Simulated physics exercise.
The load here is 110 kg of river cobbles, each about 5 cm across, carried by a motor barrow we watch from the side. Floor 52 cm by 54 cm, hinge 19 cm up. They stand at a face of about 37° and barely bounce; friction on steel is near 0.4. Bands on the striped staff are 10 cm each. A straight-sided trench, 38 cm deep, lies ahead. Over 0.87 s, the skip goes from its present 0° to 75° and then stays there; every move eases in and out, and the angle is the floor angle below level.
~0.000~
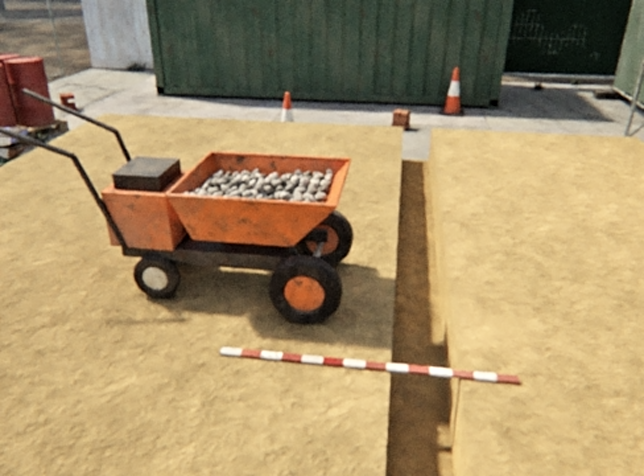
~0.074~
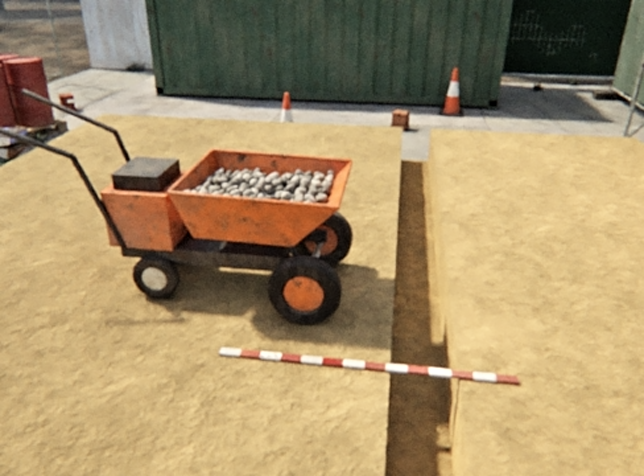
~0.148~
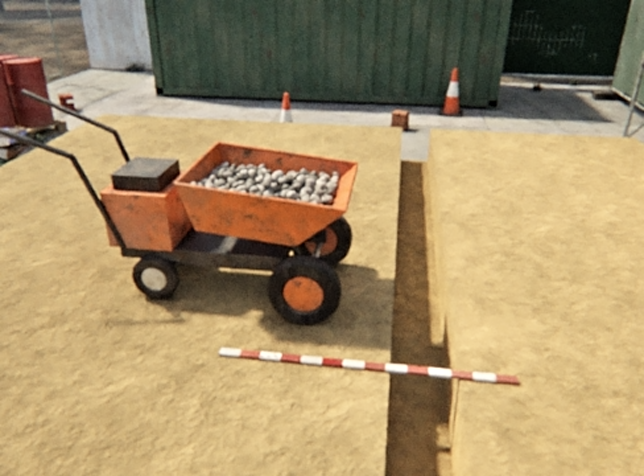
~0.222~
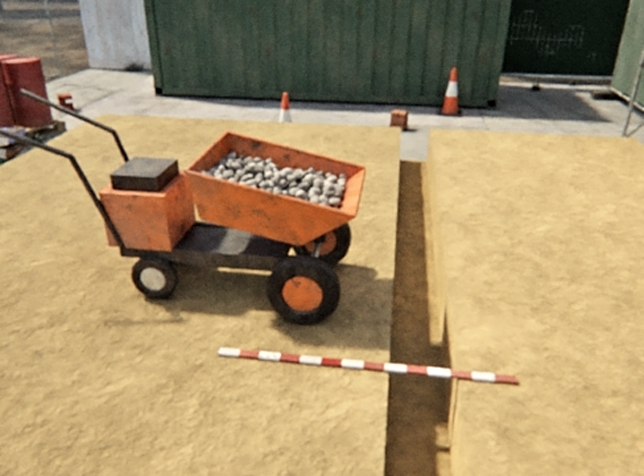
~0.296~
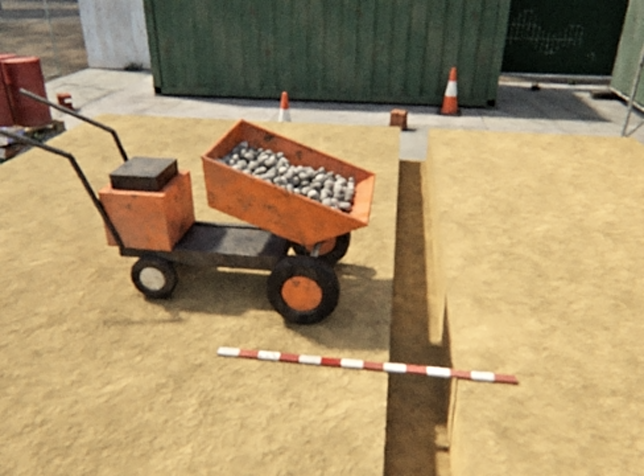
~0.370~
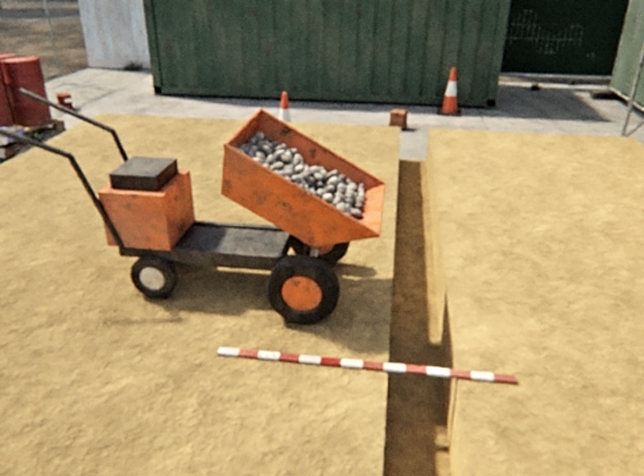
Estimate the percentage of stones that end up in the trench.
Roughly 64 per cent.
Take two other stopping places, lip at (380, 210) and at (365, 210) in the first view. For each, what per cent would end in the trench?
From the first spot near 15, from the second near 30 per cent.
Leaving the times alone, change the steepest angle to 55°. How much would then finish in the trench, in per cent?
About 55%.
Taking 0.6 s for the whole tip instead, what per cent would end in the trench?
Expected share: Around 50%.
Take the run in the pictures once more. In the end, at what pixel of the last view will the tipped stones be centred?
The stones end up centred near (434, 342).
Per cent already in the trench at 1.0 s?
Some 35 per cent.
After 0.6 s the floor is at 63°; 100 % in the skip; the foremost stones are at (393, 255).
After 1.0 s the floor is at 75°; 56 % in the skip, 33 % in the trench, 11 % past the trench; the foremost stones are at (482, 314).
After 1.3 s the floor is at 75°; 6 % in the skip, 57 % in the trench, 36 % past the trench; the foremost stones are at (598, 328).
After 3.3 s the floor is at 75°; 0 % in the skip, 64 % in the trench, 36 % past the trench; the foremost stones are past the picture's edge.
